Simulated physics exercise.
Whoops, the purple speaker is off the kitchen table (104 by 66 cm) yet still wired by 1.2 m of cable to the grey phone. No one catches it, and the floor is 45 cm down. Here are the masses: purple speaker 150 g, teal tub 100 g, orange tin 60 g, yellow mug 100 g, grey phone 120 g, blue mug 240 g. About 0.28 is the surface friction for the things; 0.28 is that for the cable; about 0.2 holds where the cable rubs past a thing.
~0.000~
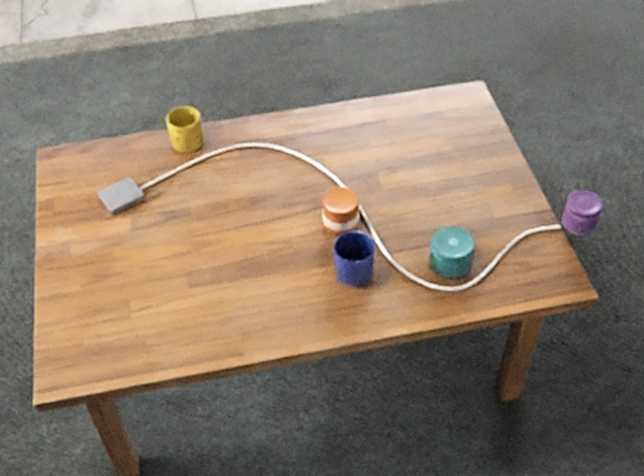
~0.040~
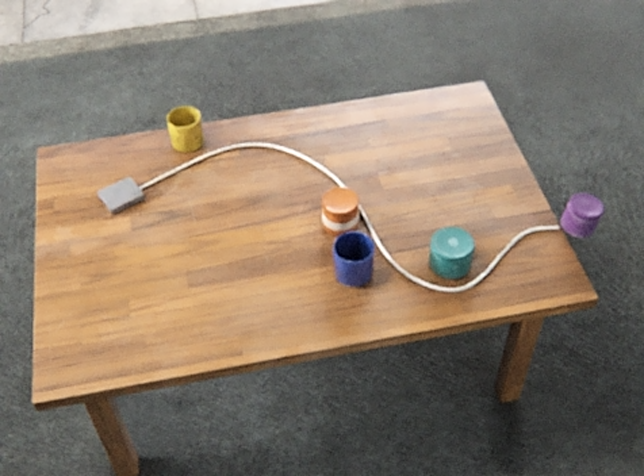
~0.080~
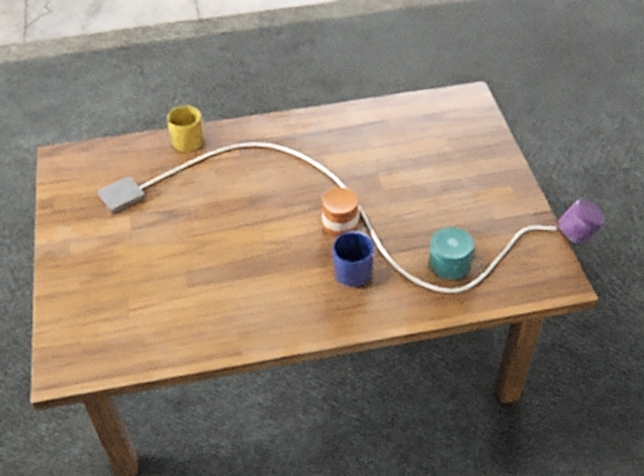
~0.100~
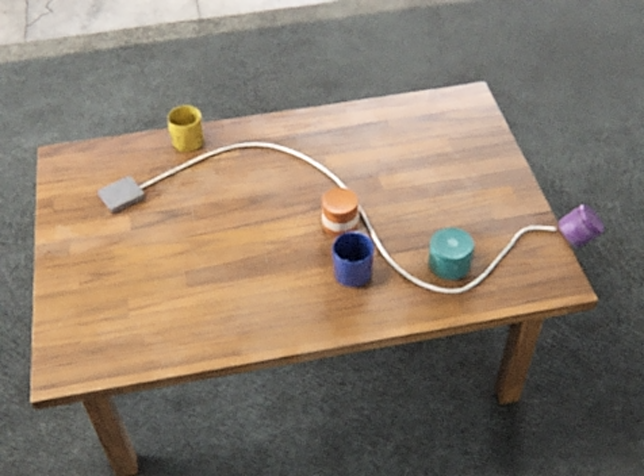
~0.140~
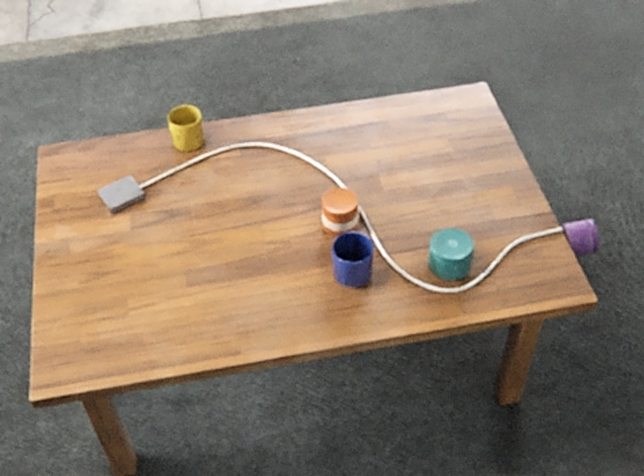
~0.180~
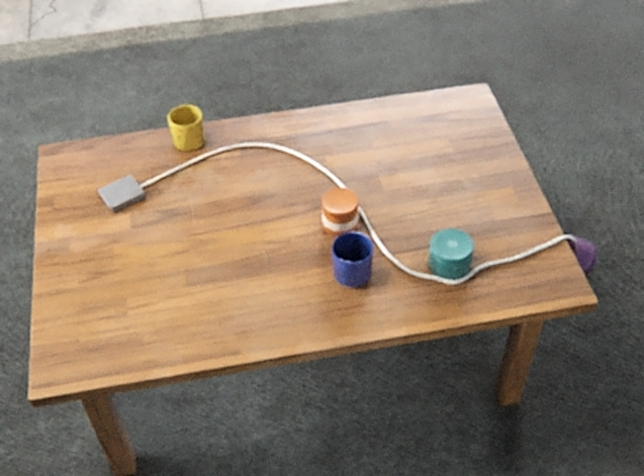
A wooden table stands on a dark grey floor, seen from above at an angle, with the view holding almost still. A yellow mug and a grey phone sit at the left, an orange tin and blue mug near the middle, and a teal tub at the right, with a pale cable curving across to a purple speaker at the right edge. The speaker tilts and slips lower beyond the edge, drawing the cable's right end outward and straightening its bend by the tub.
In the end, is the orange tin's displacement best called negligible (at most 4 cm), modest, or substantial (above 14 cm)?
Best called modest.
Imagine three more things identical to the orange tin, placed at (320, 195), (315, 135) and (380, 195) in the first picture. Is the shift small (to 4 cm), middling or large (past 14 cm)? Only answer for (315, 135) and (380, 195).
Slight and slight.
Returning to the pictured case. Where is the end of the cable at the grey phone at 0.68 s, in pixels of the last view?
Pixel estimate: (221, 220).
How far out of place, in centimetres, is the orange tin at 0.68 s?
About: Orange tin 8 cm.
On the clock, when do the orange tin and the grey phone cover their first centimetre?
On the clock, orange tin 0.34 s and grey phone 0.36 s.
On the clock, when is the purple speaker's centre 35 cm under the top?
It happens at 0.40 seconds on the clock.
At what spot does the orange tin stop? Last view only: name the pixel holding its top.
Last view, top position: About (325, 229).
At 0.4 s, the cable's tail end at (166, 210); orange tin 7 cm off its start, teal tub 14 cm off its start, purple speaker over the edge.
At 0.7 s, the cable's tail end at (221, 220); orange tin 8 cm off its start, teal tub 24 cm off its start, grey phone 19 cm off its start.
At 0.9 s, the cable's tail end at (223, 220); orange tin 8 cm off its start at (325, 229), teal tub 24 cm off its start at (486, 162), grey phone 19 cm off its start at (207, 208).
At 1.2 s, the cable's tail end at (223, 220); orange tin 8 cm off its start, teal tub 24 cm off its start, grey phone 19 cm off its start.
At 2.4 s, the cable's tail end at (223, 220); orange tin 8 cm off its start at (325, 229), teal tub 24 cm off its start at (486, 162), grey phone 19 cm off its start at (207, 208), purple speaker over the edge.
